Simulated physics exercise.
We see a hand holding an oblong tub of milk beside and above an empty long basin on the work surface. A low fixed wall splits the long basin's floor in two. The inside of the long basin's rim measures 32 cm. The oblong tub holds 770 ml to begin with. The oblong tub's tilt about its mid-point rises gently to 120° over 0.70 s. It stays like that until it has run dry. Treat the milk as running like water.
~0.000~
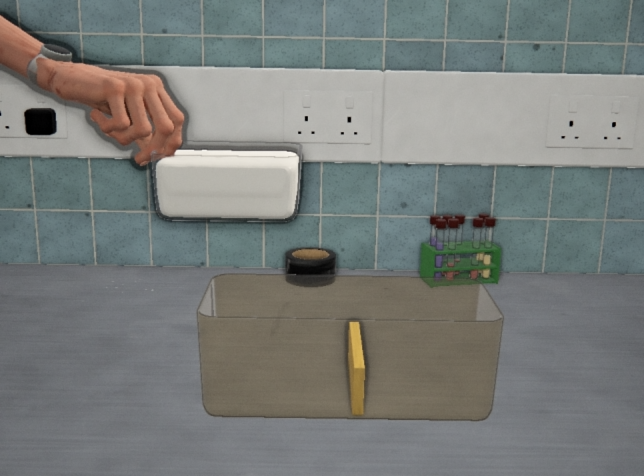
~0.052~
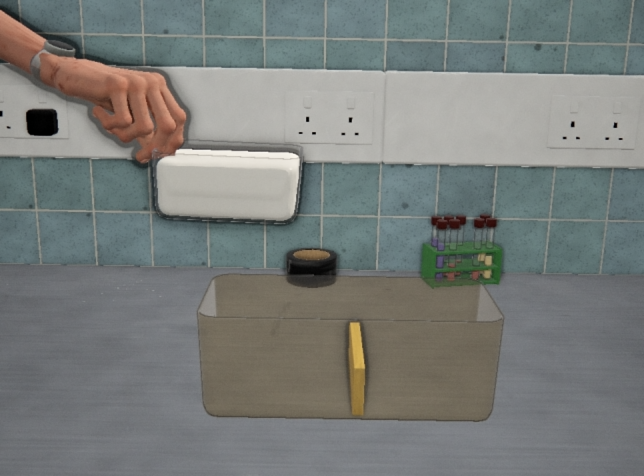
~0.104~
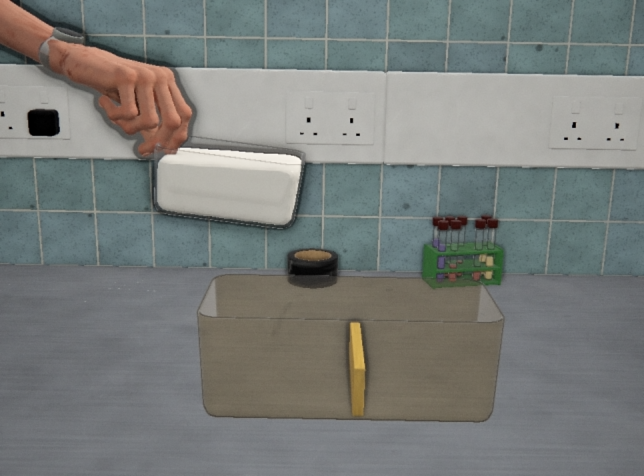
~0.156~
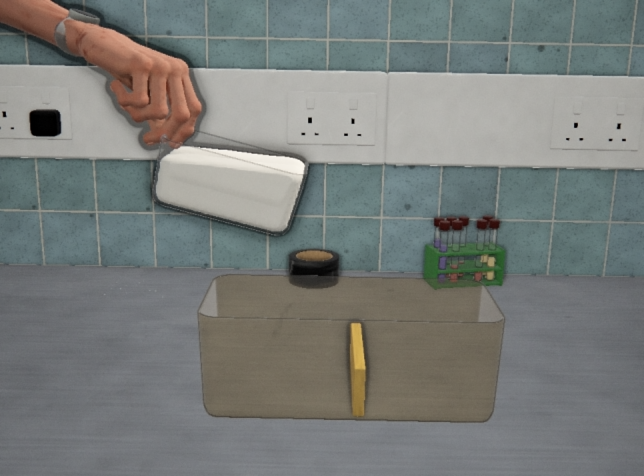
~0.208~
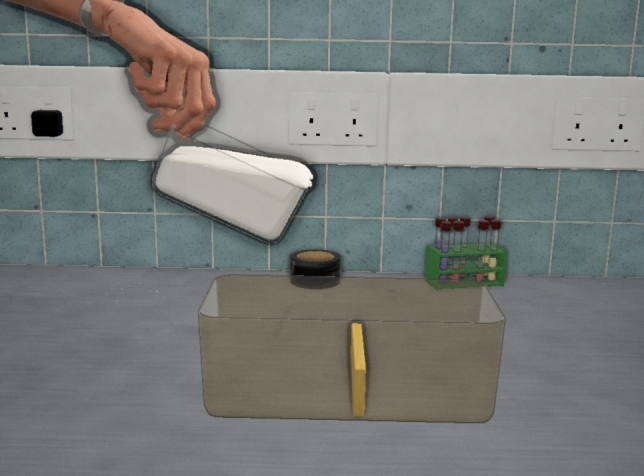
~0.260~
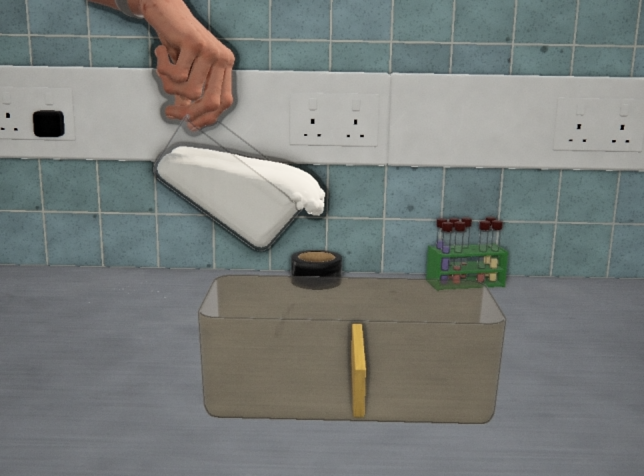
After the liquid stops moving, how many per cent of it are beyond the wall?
About 32 per cent.
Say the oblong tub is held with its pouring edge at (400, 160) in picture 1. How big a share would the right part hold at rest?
In that case roughly 85 per cent.
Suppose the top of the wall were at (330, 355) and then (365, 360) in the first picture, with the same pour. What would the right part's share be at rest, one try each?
65 % and 25 %.
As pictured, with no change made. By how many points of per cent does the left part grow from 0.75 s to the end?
It comes to some 4 per cent.
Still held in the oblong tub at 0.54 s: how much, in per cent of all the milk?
At that time about 8 in a hundred parts are still held.
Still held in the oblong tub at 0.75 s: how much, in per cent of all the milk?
About 0 percent.
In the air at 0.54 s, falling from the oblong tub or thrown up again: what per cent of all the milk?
Roughly 28 percent.
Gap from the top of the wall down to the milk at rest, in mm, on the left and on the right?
Left about 36 mm, while the right is about 44 mm.
Then, 0.54 s in, the tilt is 106° and 8 per cent is still to pour, 33 is left of the wall and 31 right of it.
Then, 0.75 s in, the tilt is 120° and 0 per cent is still to pour, 57 is left of the wall and 31 right of it.
Then, 0.96 s in, the tilt is 120° and 0 per cent is still to pour, 61 is left of the wall and 31 right of it.
Then, 1.20 s in, the tilt is 120° and 0 per cent is still to pour, 61 is left of the wall and 32 right of it.
Finally, 61 per cent lies left of the wall, 32 right of it and 7 outside.
